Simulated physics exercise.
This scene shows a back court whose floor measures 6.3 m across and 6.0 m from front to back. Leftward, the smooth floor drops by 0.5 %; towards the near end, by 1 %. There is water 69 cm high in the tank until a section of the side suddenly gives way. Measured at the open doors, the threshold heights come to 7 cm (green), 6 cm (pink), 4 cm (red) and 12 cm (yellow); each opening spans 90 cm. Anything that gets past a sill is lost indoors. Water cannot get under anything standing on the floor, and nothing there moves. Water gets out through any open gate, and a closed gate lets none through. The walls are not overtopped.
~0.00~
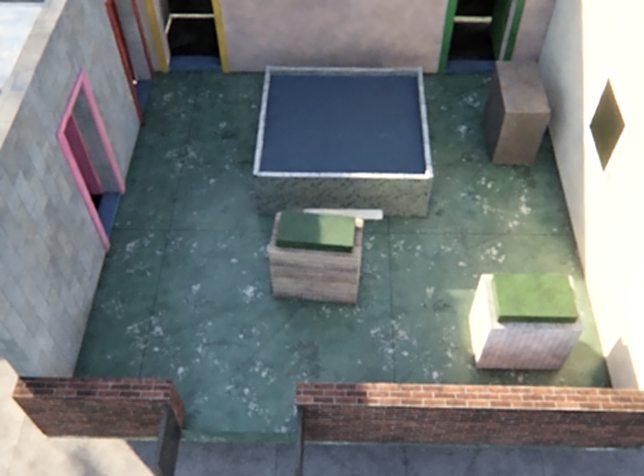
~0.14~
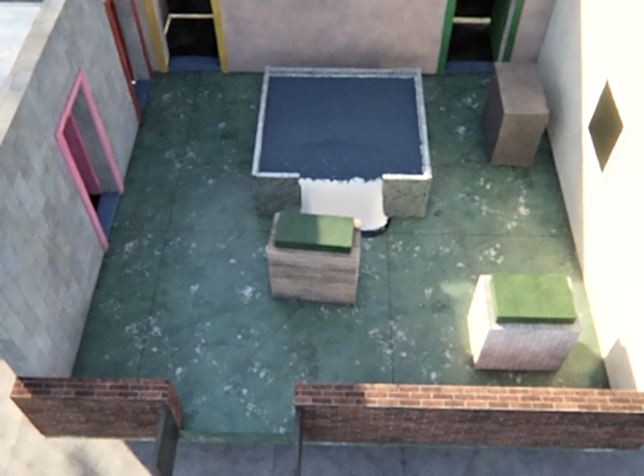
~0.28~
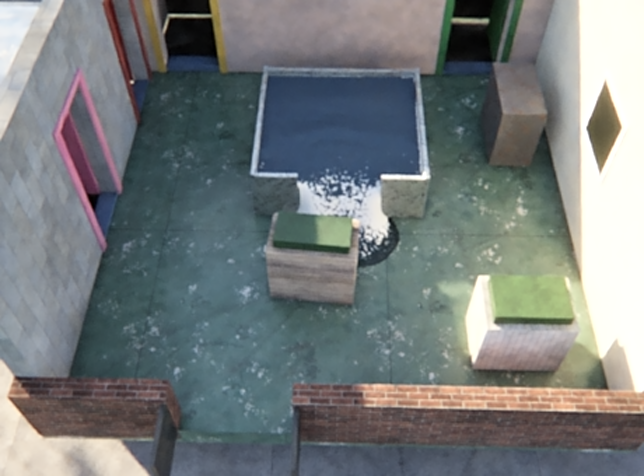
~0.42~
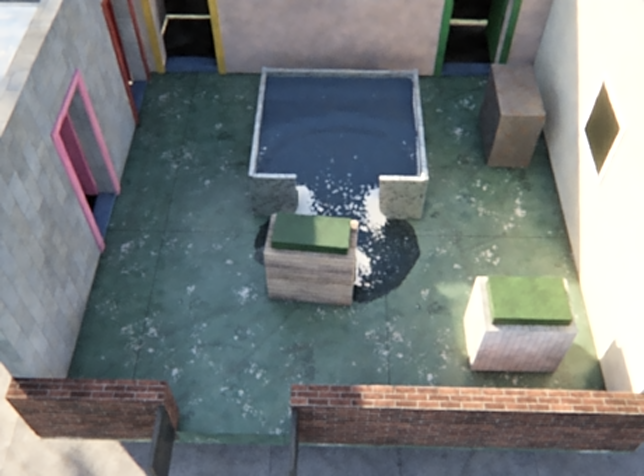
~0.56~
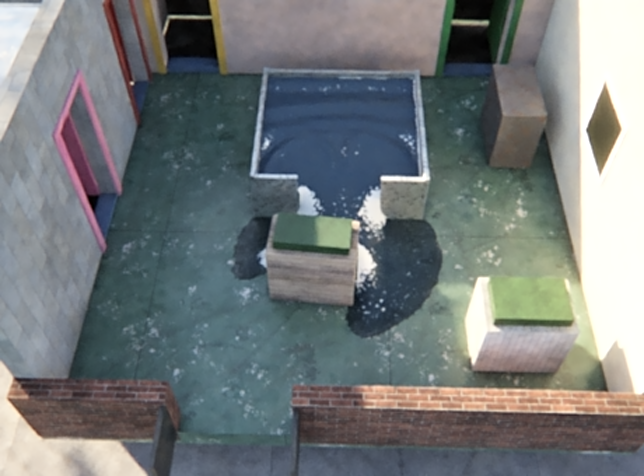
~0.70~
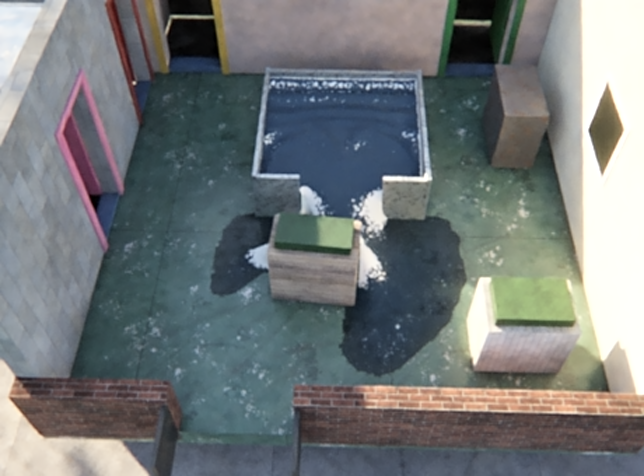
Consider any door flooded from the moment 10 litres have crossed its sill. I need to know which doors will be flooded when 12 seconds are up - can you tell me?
My prediction: For the green door I'd say within the limit. For the pink door I'd say above the limit. For the red door I'd say above the limit. For the yellow door I'd say within the limit.
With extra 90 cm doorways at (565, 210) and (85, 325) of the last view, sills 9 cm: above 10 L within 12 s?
In the order given, lower then higher.
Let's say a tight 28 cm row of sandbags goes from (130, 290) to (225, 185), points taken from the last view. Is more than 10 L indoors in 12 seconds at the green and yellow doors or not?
Green within the limit, yellow within the limit.
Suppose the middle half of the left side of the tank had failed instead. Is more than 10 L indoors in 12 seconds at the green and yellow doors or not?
With respect to that limit, green ends up inside it, yellow ends up outside it.
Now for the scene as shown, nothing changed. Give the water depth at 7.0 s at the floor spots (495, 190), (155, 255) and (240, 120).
Spot one 7 cm, spot two 9 cm, spot three 3 cm.
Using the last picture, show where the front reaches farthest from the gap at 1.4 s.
(522, 420).
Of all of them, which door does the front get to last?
Green.
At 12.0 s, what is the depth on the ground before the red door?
Depth: Approx. 9.5 cm.
After 1.4 s water covers 30 % of the floor and is deepest (57 cm) near (334, 259); green door not reached, pink door not reached, red door not reached, yellow door not reached.
After 2.2 s water covers 50 % of the floor and is deepest (46 cm) near (334, 259); green door not reached, pink door 13 cm at the sill, 39 L in, red door not reached, yellow door not reached.
After 3.5 s water covers 70 % of the floor and is deepest (34 cm) near (320, 259); green door not reached, pink door 15 cm at the sill, 138 L in, red door 4 cm at the sill, 0 L in, yellow door 8 cm at the sill, 0 L in.
After 7.0 s water covers 95 % of the floor and is deepest (20 cm) near (320, 259); green door 6 cm at the sill, 0 L in, pink door 13 cm at the sill, 243 L in, red door 6 cm at the sill, 7 L in, yellow door 6 cm at the sill, 0 L in.
After 12.0 s water covers 100 % of the floor and is deepest (13 cm) near (62, 408); green door 6 cm at the sill, 0 L in, pink door 9 cm at the sill, 317 L in, red door 10 cm at the sill, 49 L in, yellow door 8 cm at the sill, 0 L in.
